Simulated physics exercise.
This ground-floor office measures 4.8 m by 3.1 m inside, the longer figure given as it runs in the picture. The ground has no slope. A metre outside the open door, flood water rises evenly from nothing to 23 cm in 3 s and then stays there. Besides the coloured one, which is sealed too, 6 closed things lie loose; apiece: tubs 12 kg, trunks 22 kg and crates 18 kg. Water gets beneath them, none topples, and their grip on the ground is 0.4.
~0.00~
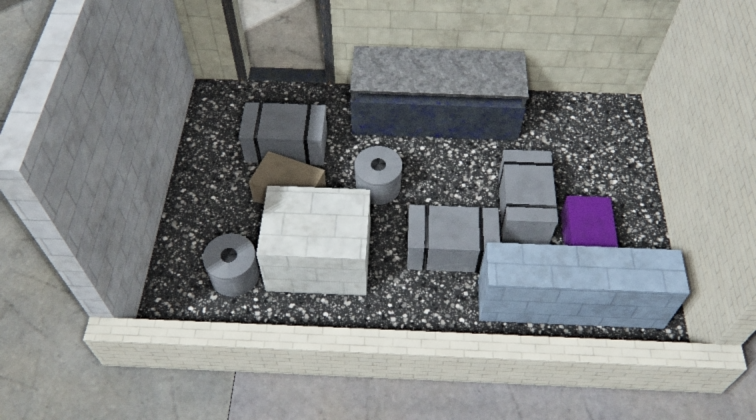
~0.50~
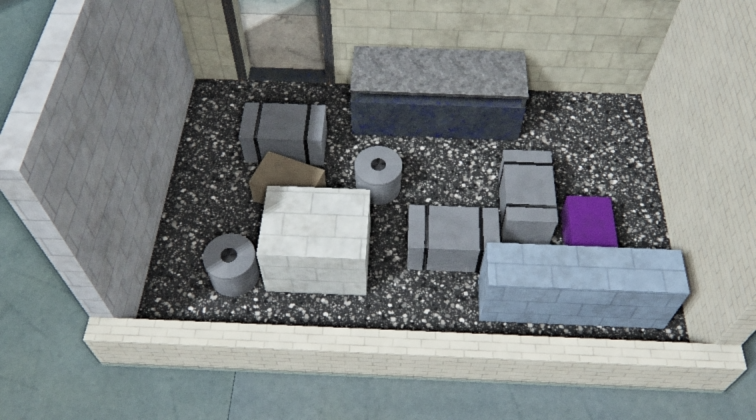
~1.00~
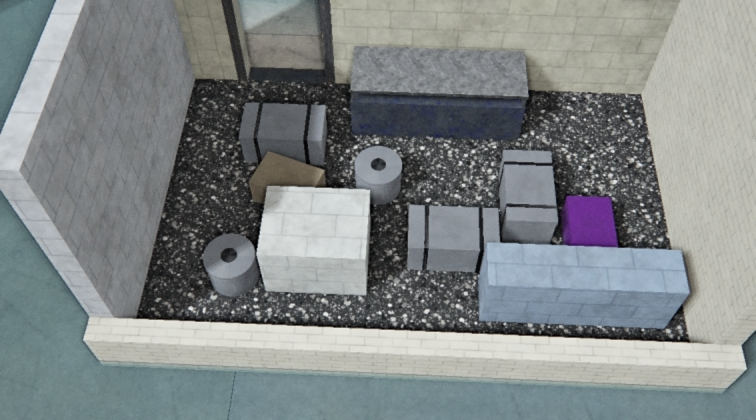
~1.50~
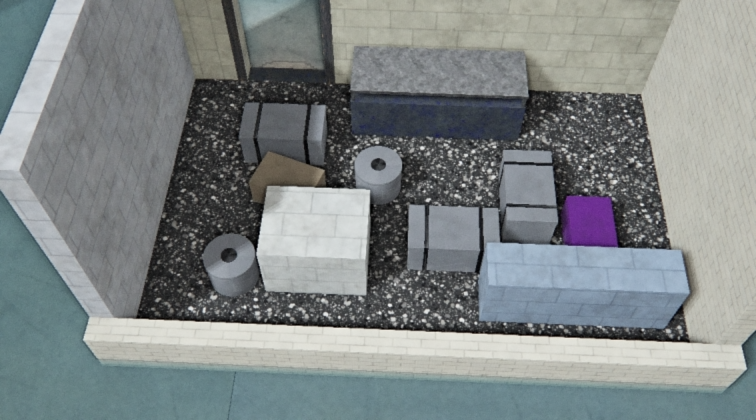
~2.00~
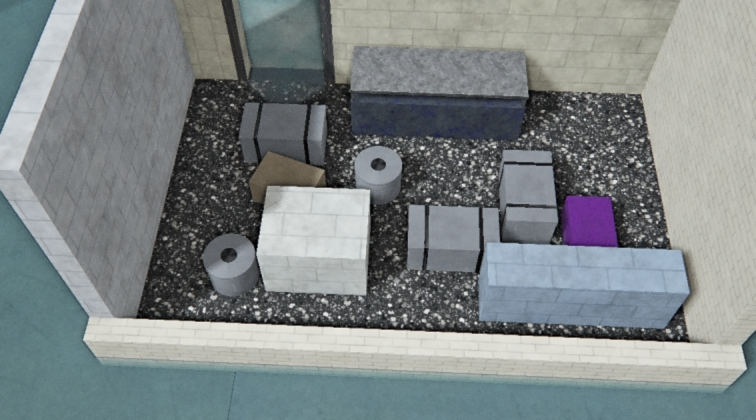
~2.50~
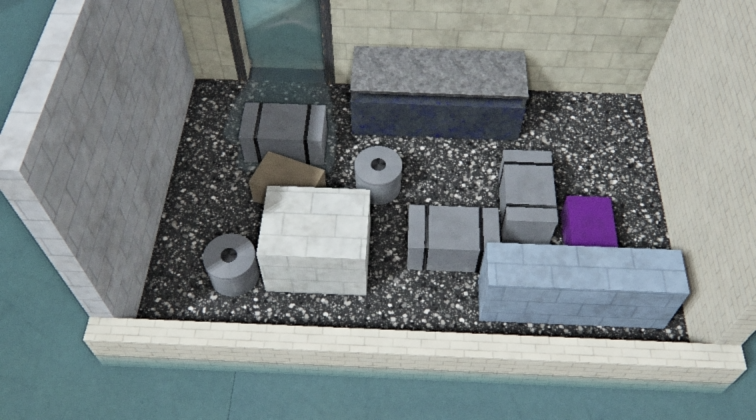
Ground-floor office seen from above, water spreading around the outside walls, then seeping through the doorway while crates and trunks stay still.
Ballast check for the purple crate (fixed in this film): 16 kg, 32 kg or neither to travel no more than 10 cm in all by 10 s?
For it, only the higher weight holds it.
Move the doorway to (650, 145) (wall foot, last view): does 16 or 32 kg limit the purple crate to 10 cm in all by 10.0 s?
Then only the larger load is enough.
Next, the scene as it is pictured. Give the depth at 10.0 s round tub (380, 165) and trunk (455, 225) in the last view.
About 7 and 10 cm.
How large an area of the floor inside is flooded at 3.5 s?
About 3.0 m2.
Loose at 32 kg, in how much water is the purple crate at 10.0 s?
About 8 cm.
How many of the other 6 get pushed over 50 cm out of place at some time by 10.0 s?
That makes 3.
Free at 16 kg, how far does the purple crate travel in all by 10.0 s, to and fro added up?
About 60 cm.
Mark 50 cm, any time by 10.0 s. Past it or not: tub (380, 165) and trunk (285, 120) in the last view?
In that order: Over, past it.
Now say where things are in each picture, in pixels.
The first picture shows the purple crate at (592, 224), on the bottom; water covers 0.0 m2; 0 of 7 have shifted.
The second picture shows the purple crate at (592, 224) rests on the ground; 0.0 m2 under water; 0 of 7 have shifted.
The third picture shows the purple crate at (592, 224), on the bottom; water covers 0.0 m2; 0 of 7 have shifted.
The fourth picture shows the purple crate at (592, 224), on the bottom; 0.0 m2 under water; 0 of 7 have shifted.
The fifth picture shows the purple crate at (592, 224) rests on the ground; water covers 0.2 m2; 0 of 7 have shifted.
The sixth picture shows the purple crate at (592, 224), on the bottom; 0.8 m2 under water; 0 of 7 have shifted.
After 3.5 s the purple crate would be 0 cm from its start with 16 kg and 0 cm from its start with 32 kg; 0 cm of water round it then.
After 4.5 s the purple crate would be 0 cm from its start with 16 kg and 0 cm from its start with 32 kg; 0 cm of water round it then.
After 7.0 s the purple crate would be 1 cm from its start with 16 kg and 0 cm from its start with 32 kg; 1 cm of water round it then.
After 10.0 s the purple crate would be 61 cm from its start with 16 kg and 1 cm from its start with 32 kg; 8 cm of water round it then.
